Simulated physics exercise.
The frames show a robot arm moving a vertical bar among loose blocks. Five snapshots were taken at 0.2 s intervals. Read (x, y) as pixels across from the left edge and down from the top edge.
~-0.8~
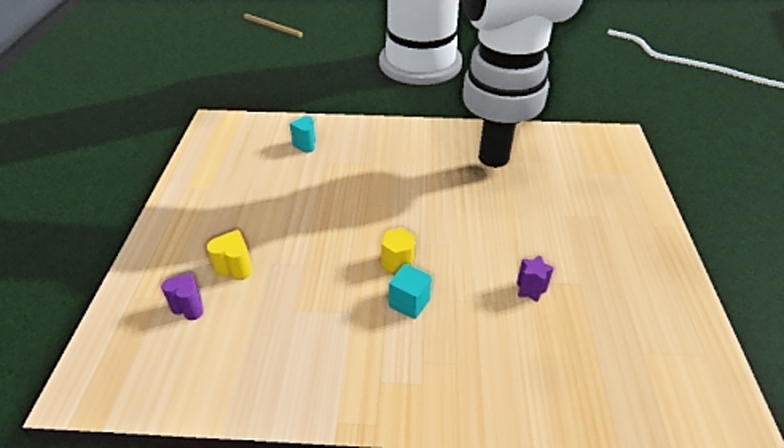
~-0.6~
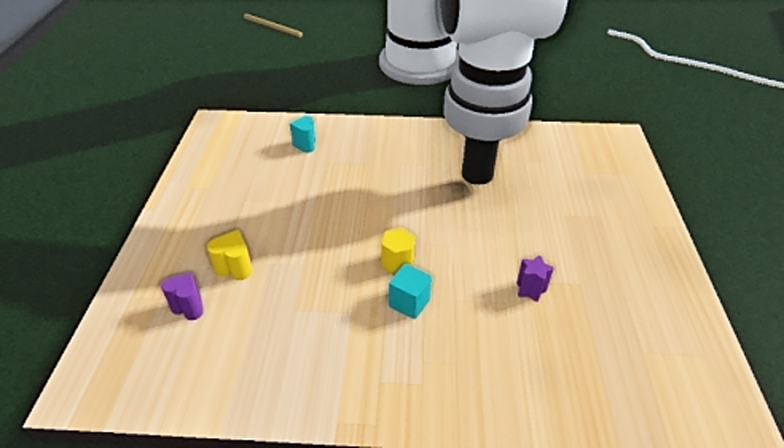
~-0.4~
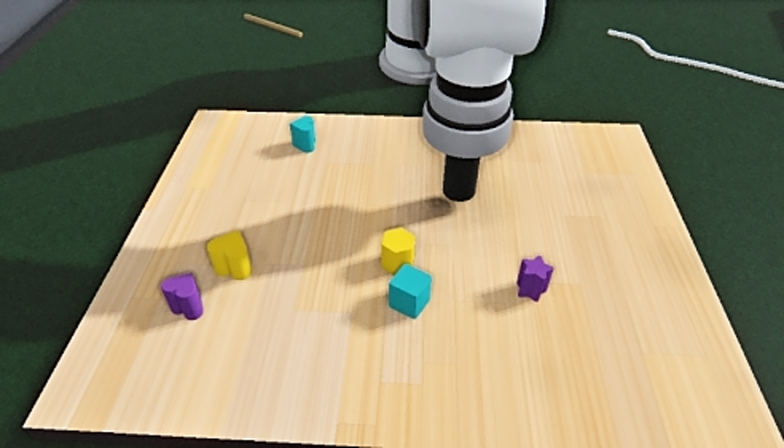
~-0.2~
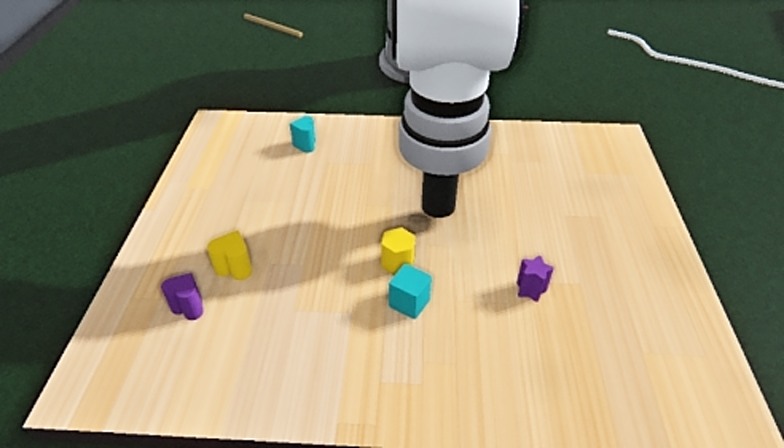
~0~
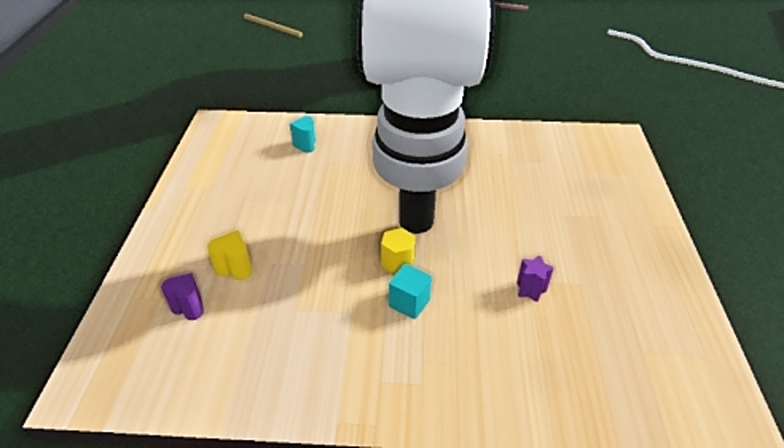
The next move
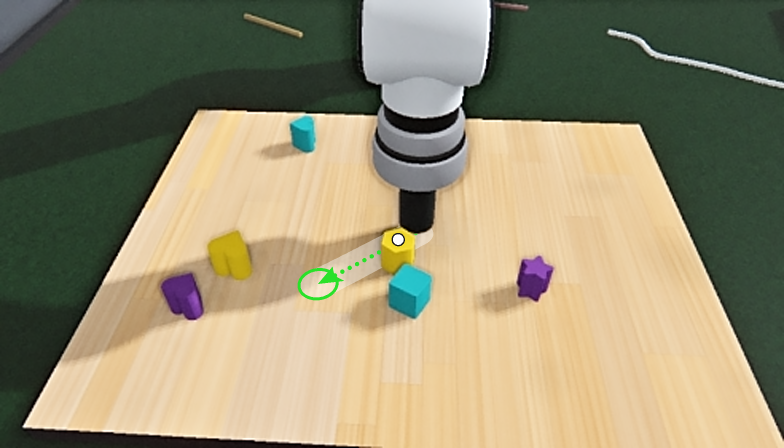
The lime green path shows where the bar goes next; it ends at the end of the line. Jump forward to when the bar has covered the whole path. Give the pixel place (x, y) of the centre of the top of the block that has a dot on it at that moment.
In the picture, it is at (386, 257).
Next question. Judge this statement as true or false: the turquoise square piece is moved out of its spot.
False.
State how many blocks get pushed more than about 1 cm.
Only one of them.
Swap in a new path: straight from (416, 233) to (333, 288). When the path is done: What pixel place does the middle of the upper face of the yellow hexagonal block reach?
Final place: (375, 273).
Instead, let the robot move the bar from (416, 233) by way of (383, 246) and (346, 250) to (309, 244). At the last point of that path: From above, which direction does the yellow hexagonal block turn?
It turns round anticlockwise.
Drawn move, in a line from (416, 233) to (318, 284); the dot is on the yellow hexagonal block.
What follows on the original path. One third of the way, bar (385, 238); yellow hexagonal block (390, 250), turned 45° anticlockwise.
Two thirds of the way, bar (352, 255); yellow hexagonal block (386, 257), turned 75° anticlockwise.
At the end, bar (317, 273); yellow hexagonal block (386, 257), turned 75° anticlockwise; turquoise square piece still.
